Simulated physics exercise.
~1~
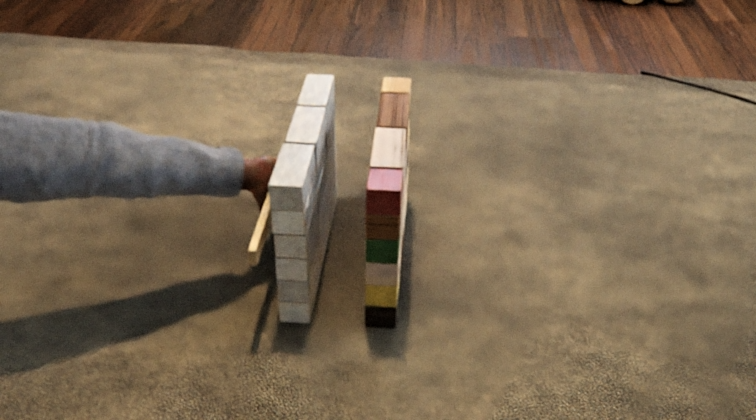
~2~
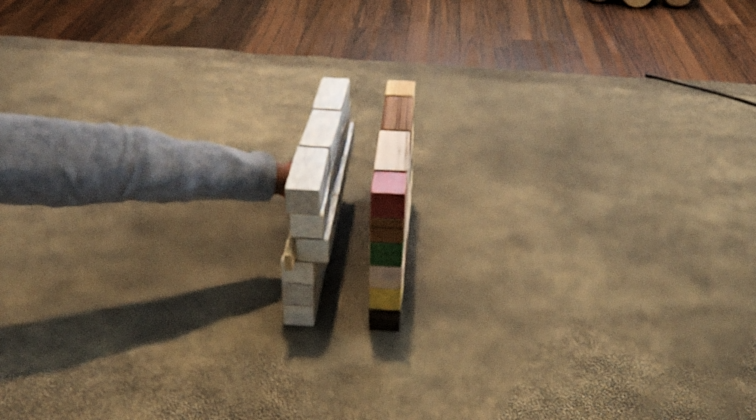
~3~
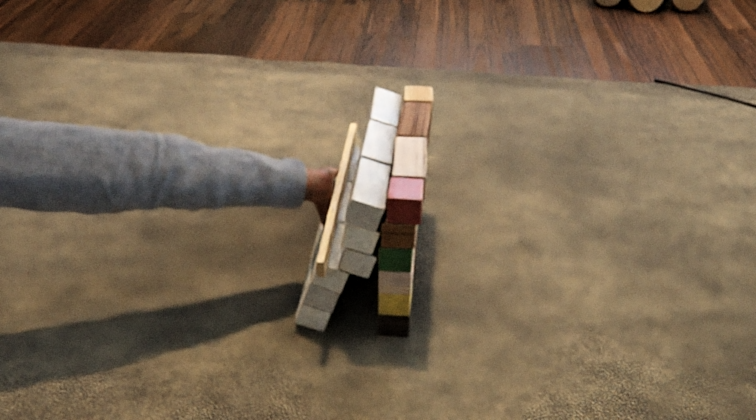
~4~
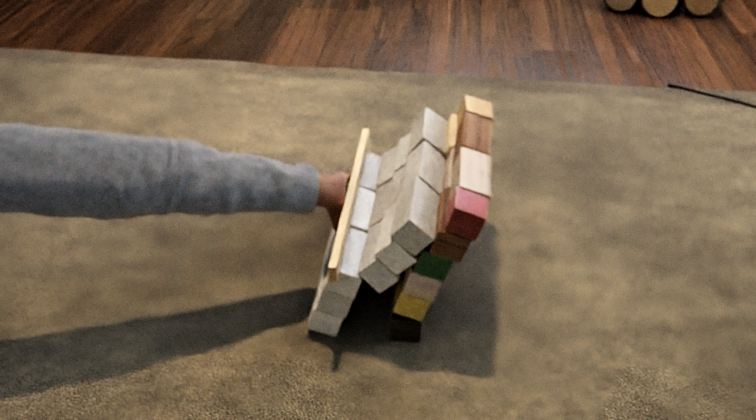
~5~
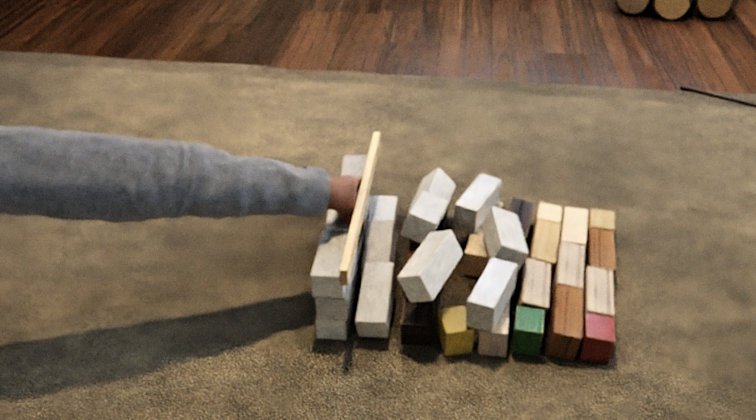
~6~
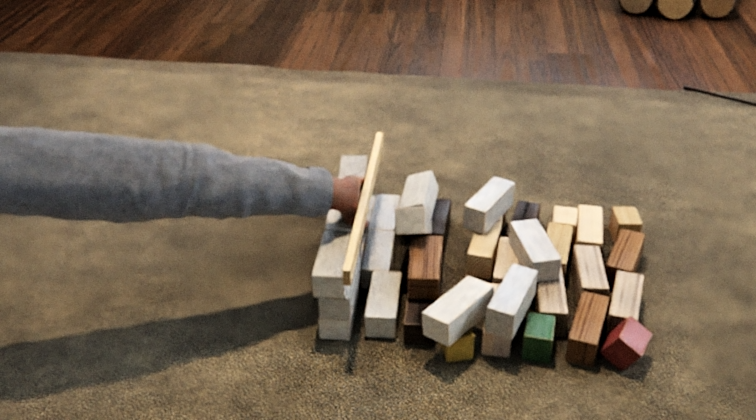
A hand in a grey sleeve pushed a thin wooden batten into a pale block wall, tipping it against the coloured wall to its right, and both toppled, leaving blocks scattered across the carpet with the red one at the far right.
